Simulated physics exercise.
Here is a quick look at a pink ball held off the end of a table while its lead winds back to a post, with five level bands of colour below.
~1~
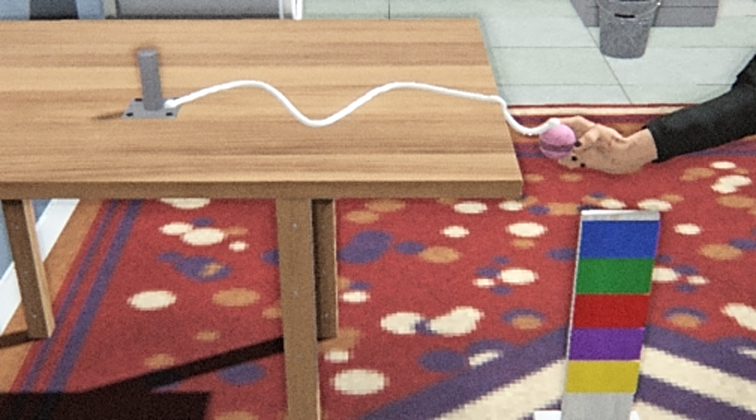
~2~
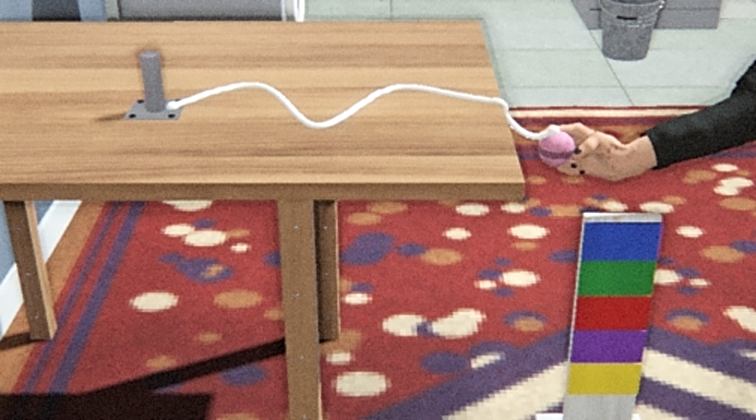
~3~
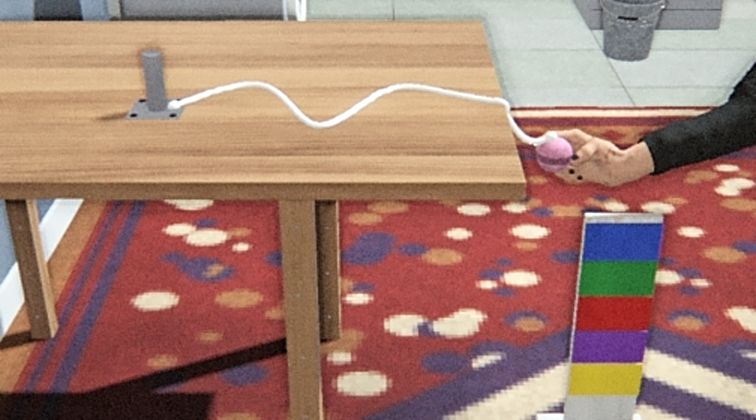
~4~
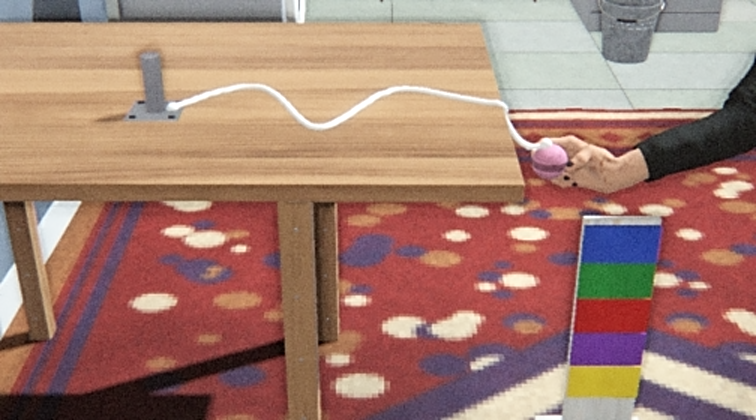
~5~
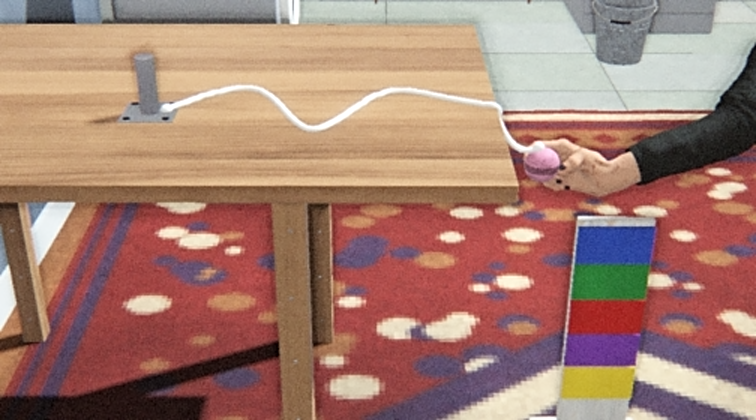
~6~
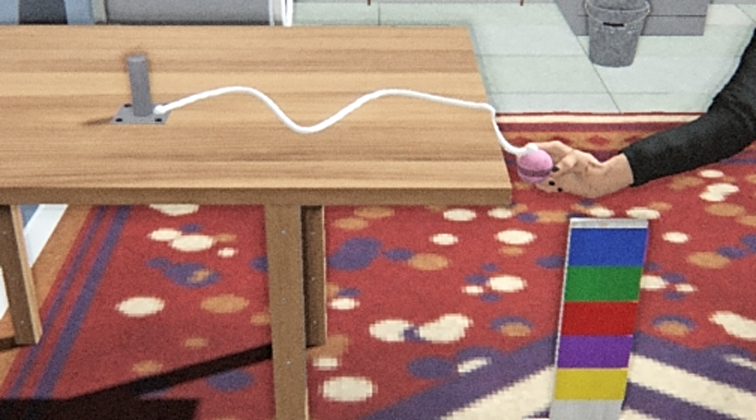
At first, a hand reaching in from the right holds a pink ball just off the table's right end, its white lead winding back to a grey post, with a striped colour strip below. The hand then lowers the ball slightly and eases it a little left, while the winding lead barely changes and the whole view shifts faintly.
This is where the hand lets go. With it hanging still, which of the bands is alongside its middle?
The band alongside its middle is red.
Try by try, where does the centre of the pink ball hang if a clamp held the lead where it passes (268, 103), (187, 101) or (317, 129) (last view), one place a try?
Going try by try, I'd put it close to (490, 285), then (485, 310), and finally (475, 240).
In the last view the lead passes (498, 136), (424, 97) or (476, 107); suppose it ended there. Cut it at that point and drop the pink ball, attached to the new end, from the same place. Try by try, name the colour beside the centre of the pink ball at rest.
First try: Green; second try: Above them all; third try: Blue.
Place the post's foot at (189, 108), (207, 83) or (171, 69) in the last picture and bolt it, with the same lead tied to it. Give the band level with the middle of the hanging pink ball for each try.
Going case by case, it's purple, purple and finally red.
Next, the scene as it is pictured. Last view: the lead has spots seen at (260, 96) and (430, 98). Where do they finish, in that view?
(289, 113) and (489, 192), approximately.
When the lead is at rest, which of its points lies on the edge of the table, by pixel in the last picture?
Look close to (363, 100) - that's the one.
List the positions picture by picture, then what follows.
Pink ball (557, 142); blue (620, 241); green (615, 277); red (611, 312); purple (607, 346); yellow (603, 378), in the first picture.
Pink ball (556, 149); lead through (207, 94) (281, 98) (328, 125) (385, 92) (469, 98), in the second picture.
Pink ball (555, 155), in the third picture.
Pink ball (549, 161); lead through (208, 95) (282, 100) (328, 126) (386, 94) (469, 100), in the fourth picture.
Pink ball (542, 165), in the fifth picture.
Pink ball (535, 167); lead through (195, 98) (269, 103) (315, 129) (373, 97) (456, 103), in the sixth picture.
Soon after, ball near (512, 282); level with green.
After that, ball near (450, 319); level with red.
And then, ball near (496, 318); level with red.
In the end, ball near (482, 321); level with red. Its middle rests at the red band.
